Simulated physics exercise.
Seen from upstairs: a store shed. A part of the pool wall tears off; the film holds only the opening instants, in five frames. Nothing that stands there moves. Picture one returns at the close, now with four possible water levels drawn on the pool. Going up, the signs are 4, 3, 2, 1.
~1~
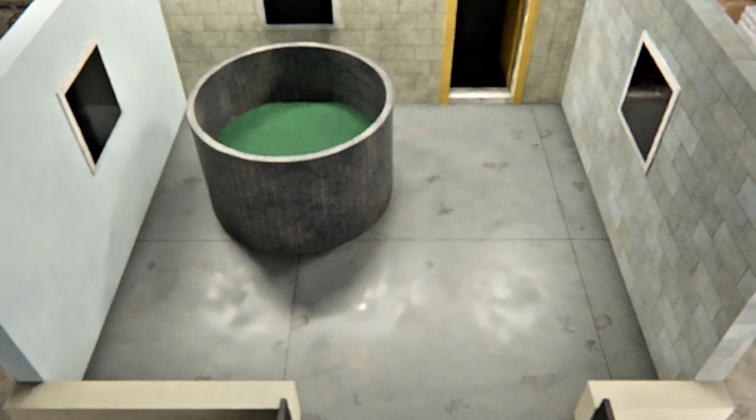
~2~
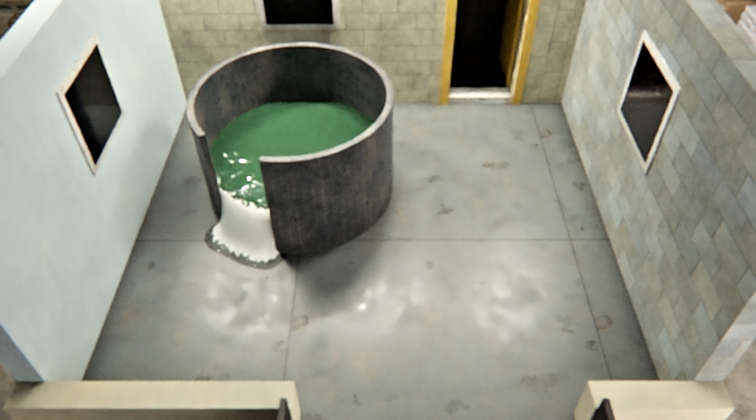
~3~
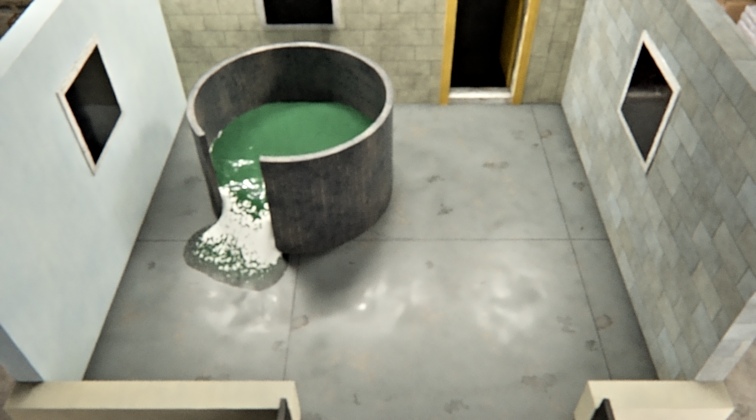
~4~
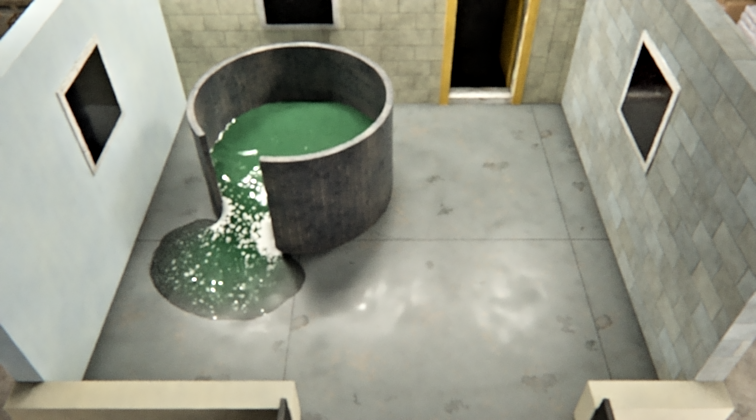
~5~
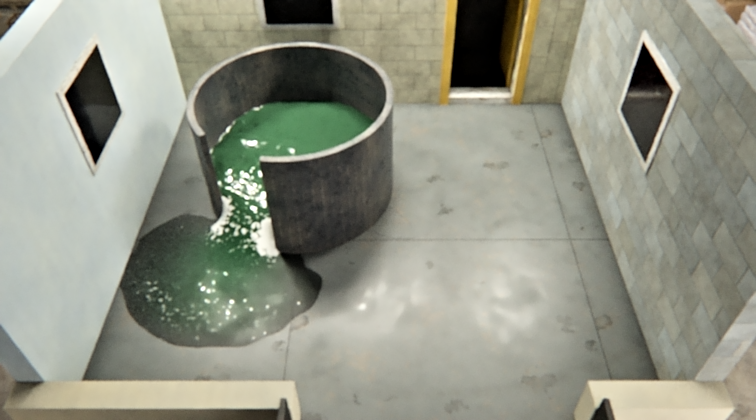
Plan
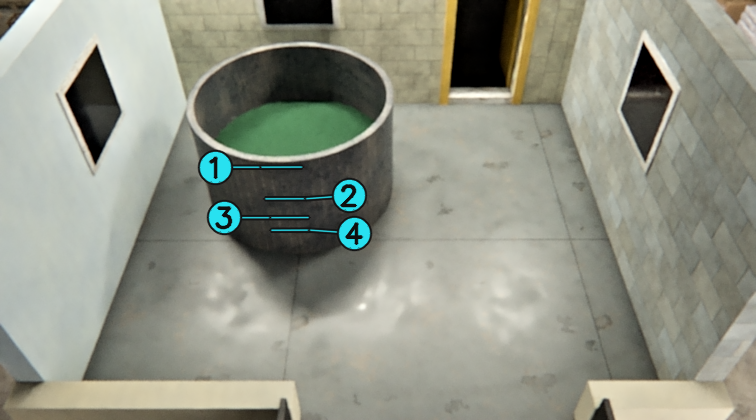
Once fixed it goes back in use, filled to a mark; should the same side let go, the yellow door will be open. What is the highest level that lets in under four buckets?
The limit is 2.
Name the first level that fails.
1.
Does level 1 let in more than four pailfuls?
Yes, it does.
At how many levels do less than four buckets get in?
Three of them.
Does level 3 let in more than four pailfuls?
No, not at all.
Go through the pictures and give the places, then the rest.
Water in the pool at rest, its middle at (298, 149); foot of the yellow doorway at (480, 103); open gate at (441, 378).
Water covers 1 % of the ground and shows as far out as (213, 231).
Water covers 3 % of the ground and shows as far out as (263, 281).
Water covers 7 % of the ground and shows as far out as (161, 277).
Water covers 11 % of the ground and shows as far out as (163, 330).
On the marked copy, 1 at (280, 167); 2 at (285, 198); 3 at (288, 217); 4 at (290, 230); from the bottom up 4, 3, 2, 1.
For level 1, about 11 bucketfuls get in.
For level 2, a bucket or two gets in.
For level 3, nothing gets over.
For level 4, nothing gets over.
